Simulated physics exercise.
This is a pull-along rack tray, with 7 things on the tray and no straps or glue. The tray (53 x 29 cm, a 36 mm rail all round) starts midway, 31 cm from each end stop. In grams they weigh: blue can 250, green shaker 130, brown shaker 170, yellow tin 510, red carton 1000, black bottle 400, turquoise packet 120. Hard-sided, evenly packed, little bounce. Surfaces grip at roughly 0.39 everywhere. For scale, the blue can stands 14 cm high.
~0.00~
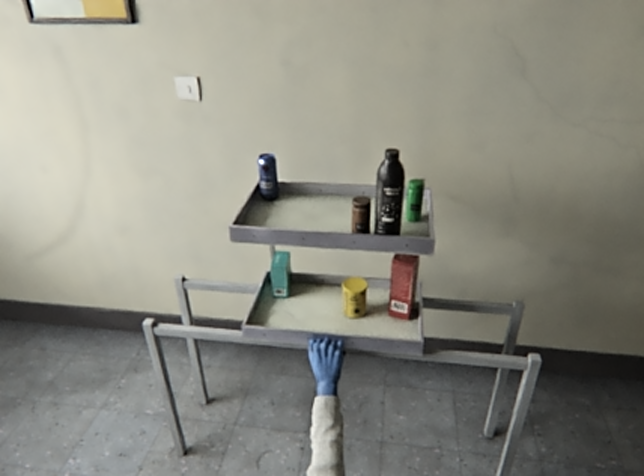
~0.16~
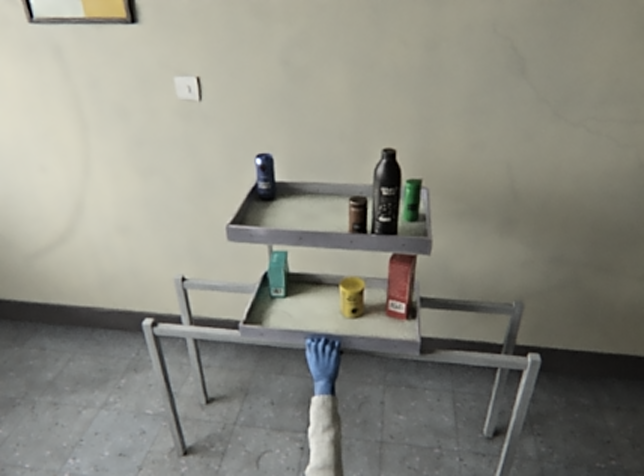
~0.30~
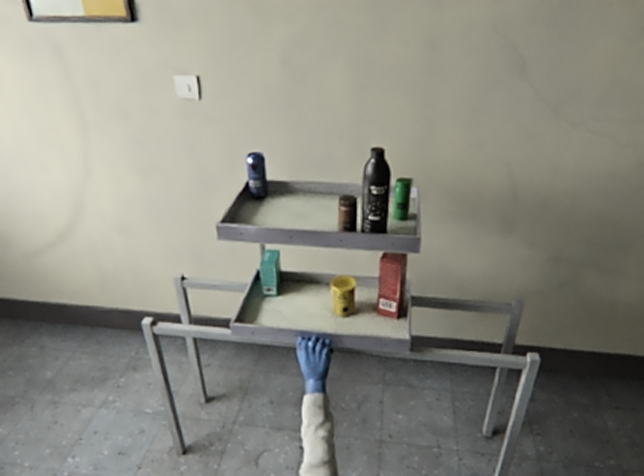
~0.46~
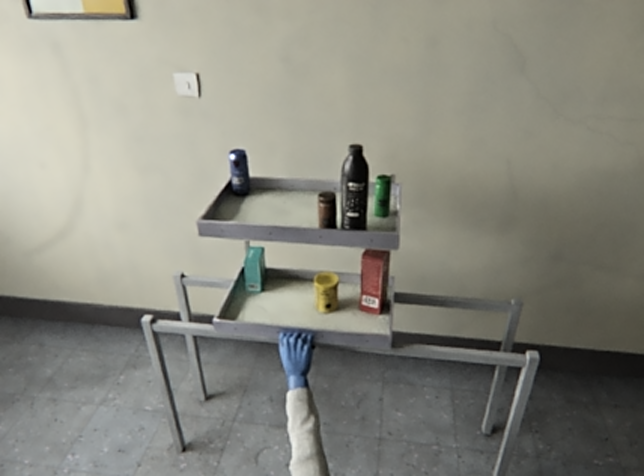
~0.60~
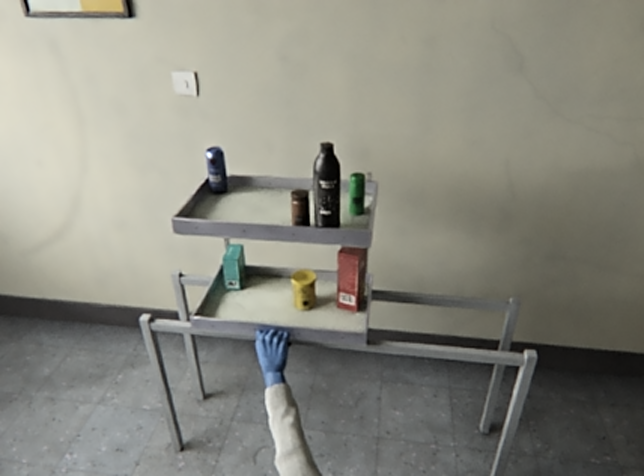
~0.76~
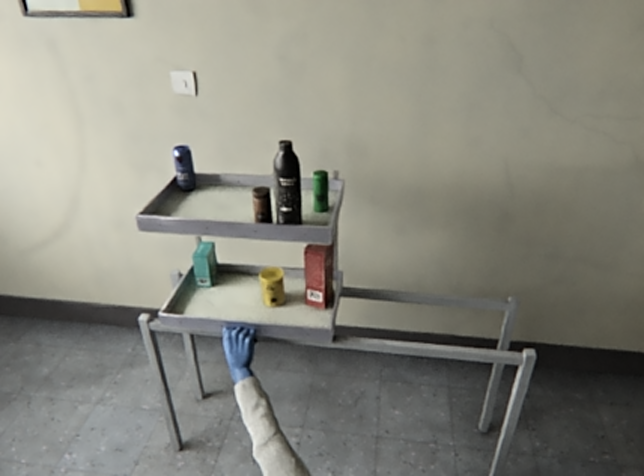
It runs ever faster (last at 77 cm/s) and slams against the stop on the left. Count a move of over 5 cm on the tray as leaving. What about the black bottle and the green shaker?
The black bottle leaves its spot and the green shaker leaves its spot.
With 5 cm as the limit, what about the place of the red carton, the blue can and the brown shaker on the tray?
The red carton gets shifted; the blue can keeps its place; the brown shaker leaves its spot.
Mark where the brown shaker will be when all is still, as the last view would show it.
Around (194, 212).
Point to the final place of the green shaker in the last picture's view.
At about (274, 185).
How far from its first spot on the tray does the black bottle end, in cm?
Some 28 cm.
By 0.96 s, tray has slid 31 cm left; black bottle tilted 12° near (245, 183); green shaker tilted 12° near (282, 188); red carton tilted 10°.
By 1.36 s, tray has slid 31 cm left; black bottle tilted 74° near (208, 192); green shaker on its side near (260, 199); red carton tilted 73°.
When it is over (2.7 s), lying over on the tray, green shaker, brown shaker, red carton and black bottle; not toppled but over 5 cm from the start, yellow tin; the other 2 within 5 cm of the start. In the last view, black bottle near (226, 183), green shaker near (274, 185).
